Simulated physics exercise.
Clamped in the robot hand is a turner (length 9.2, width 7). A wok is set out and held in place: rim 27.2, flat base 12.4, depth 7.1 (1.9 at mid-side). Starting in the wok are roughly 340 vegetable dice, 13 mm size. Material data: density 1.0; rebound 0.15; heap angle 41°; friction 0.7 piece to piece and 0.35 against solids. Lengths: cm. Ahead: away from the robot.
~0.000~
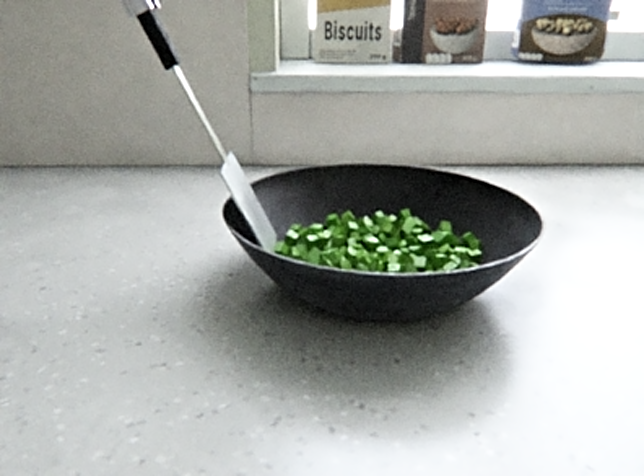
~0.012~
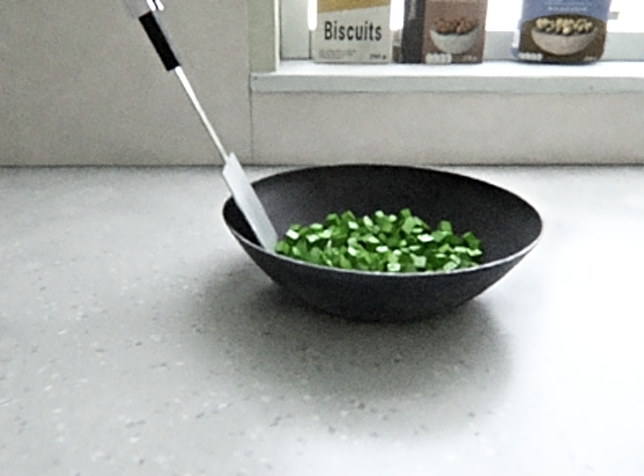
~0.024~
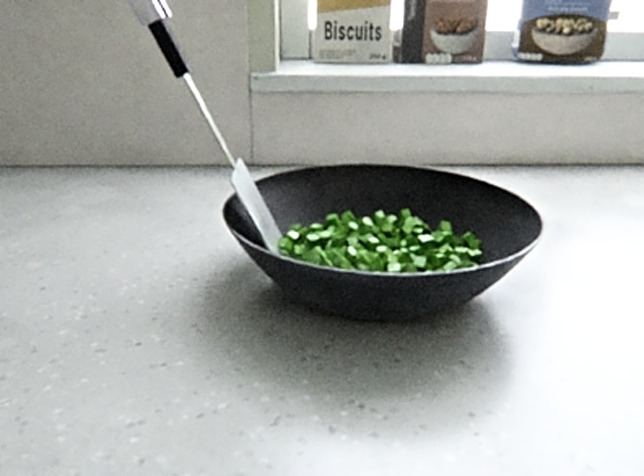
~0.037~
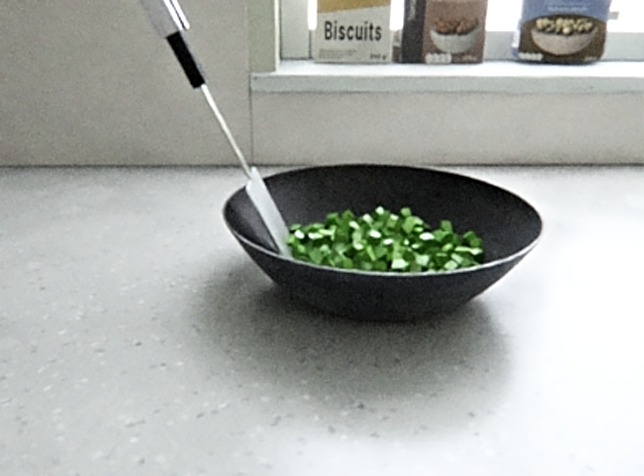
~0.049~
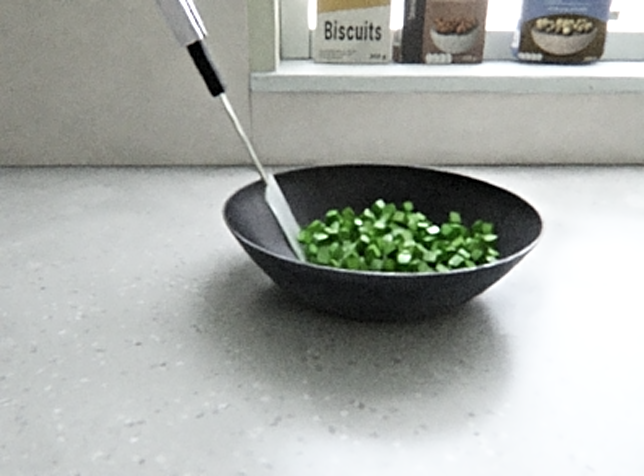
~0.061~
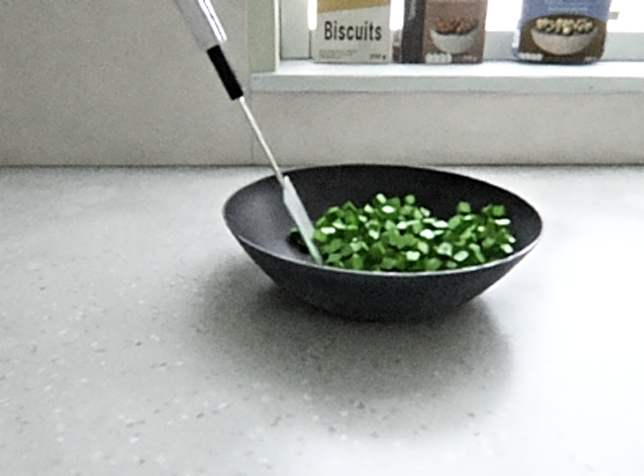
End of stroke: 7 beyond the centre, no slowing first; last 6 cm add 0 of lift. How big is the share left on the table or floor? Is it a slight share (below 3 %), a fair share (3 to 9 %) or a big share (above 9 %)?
It is a big share.
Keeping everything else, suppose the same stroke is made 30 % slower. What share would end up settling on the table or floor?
The share on the table or floor would be about 15 percent.
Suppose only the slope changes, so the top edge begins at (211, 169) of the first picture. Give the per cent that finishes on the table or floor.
About 15 per cent.
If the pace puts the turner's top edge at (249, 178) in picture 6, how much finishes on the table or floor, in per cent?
Some 10 percent.
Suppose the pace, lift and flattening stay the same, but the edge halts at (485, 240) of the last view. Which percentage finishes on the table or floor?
50 %, roughly.
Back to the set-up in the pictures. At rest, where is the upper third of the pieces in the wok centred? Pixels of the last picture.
Near (473, 229).
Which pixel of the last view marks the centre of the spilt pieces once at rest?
At about (599, 260) in the last picture.
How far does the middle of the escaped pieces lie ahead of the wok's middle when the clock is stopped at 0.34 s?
Roughly 18 centimetres ahead.
After 0.09 s, sloping 65°, highest piece 9 above the table; 345 in the wok.
After 0.12 s, sloping 65°, highest piece 12 above the table; 336 in the wok, 9 on the blade or in flight.
After 0.34 s, sloping 65°, highest piece 10 above the table; 259 in the wok, 26 on the table or floor, 60 on the blade or in flight.
After 1.39 s, sloping 65°, highest piece 8 above the table; 259 in the wok, 86 on the table or floor.
At rest, 259 in the wok, 86 on the table or floor. That is 25 % on the table or floor.
